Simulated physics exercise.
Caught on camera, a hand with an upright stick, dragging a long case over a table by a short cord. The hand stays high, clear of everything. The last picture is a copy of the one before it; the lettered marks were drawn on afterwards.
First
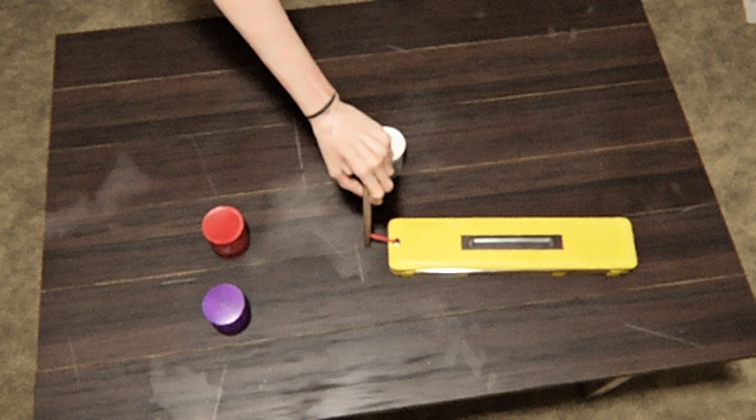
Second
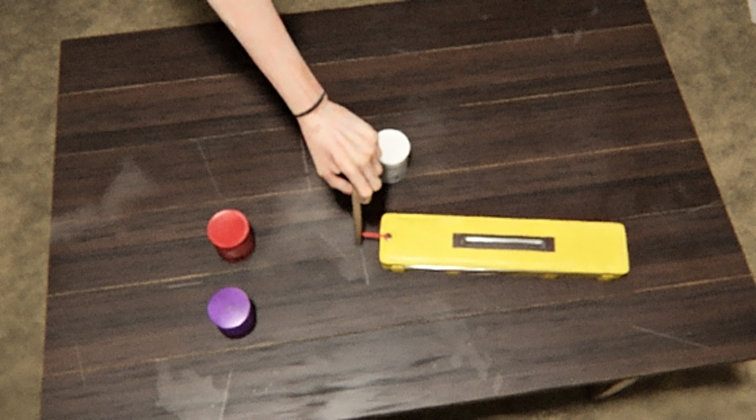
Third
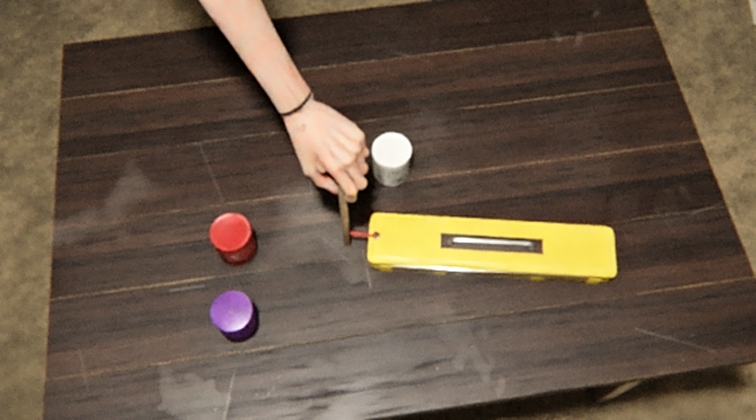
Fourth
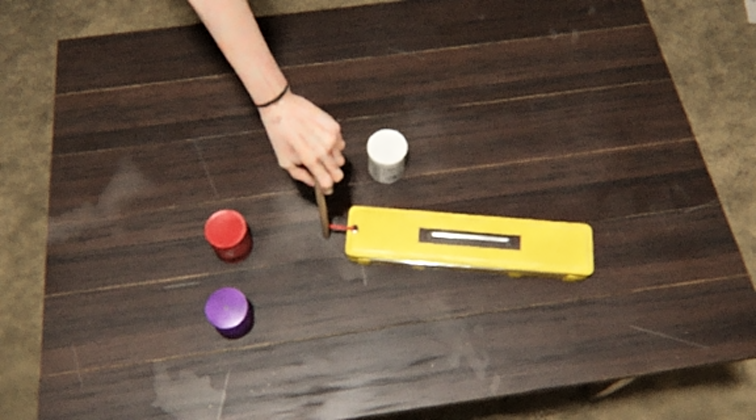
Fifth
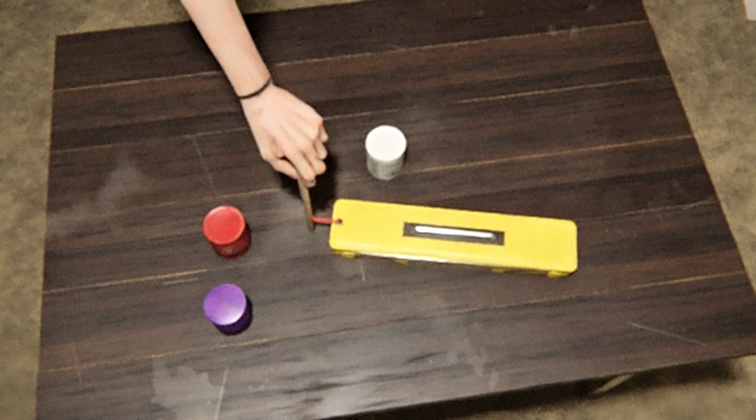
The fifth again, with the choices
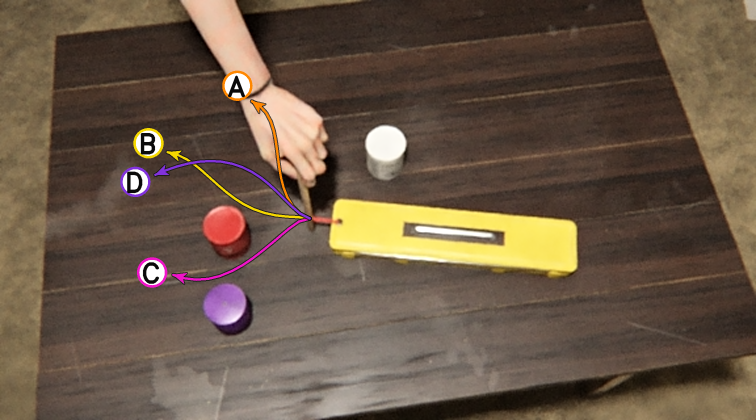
On a dark wooden table, a hand holding an upright stick drags a long yellow case slowly leftward by a short red cord, while a white jar, a red jar and a purple tin stay in place nearby.
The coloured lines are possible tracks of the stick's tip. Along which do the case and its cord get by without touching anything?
D.
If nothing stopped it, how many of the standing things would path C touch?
It touches two.
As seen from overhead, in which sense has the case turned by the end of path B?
It turns clockwise.
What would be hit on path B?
It is the red jar.
On the copy, A from (310, 219) via (278, 158) to (251, 101); B from (310, 219) via (226, 192) to (168, 152); C from (310, 219) via (242, 265) to (173, 275); D from (310, 219) via (243, 167) to (155, 175).
On D. First, foot of the stick (263, 181), middle of the case (398, 219).
Then, foot of the stick (202, 162), middle of the case (334, 199).
Finally, foot of the stick (148, 180), middle of the case (287, 194); nothing has been touched.
By contrast, A meets the white jar; B meets the red jar; C meets the purple tin and red jar.
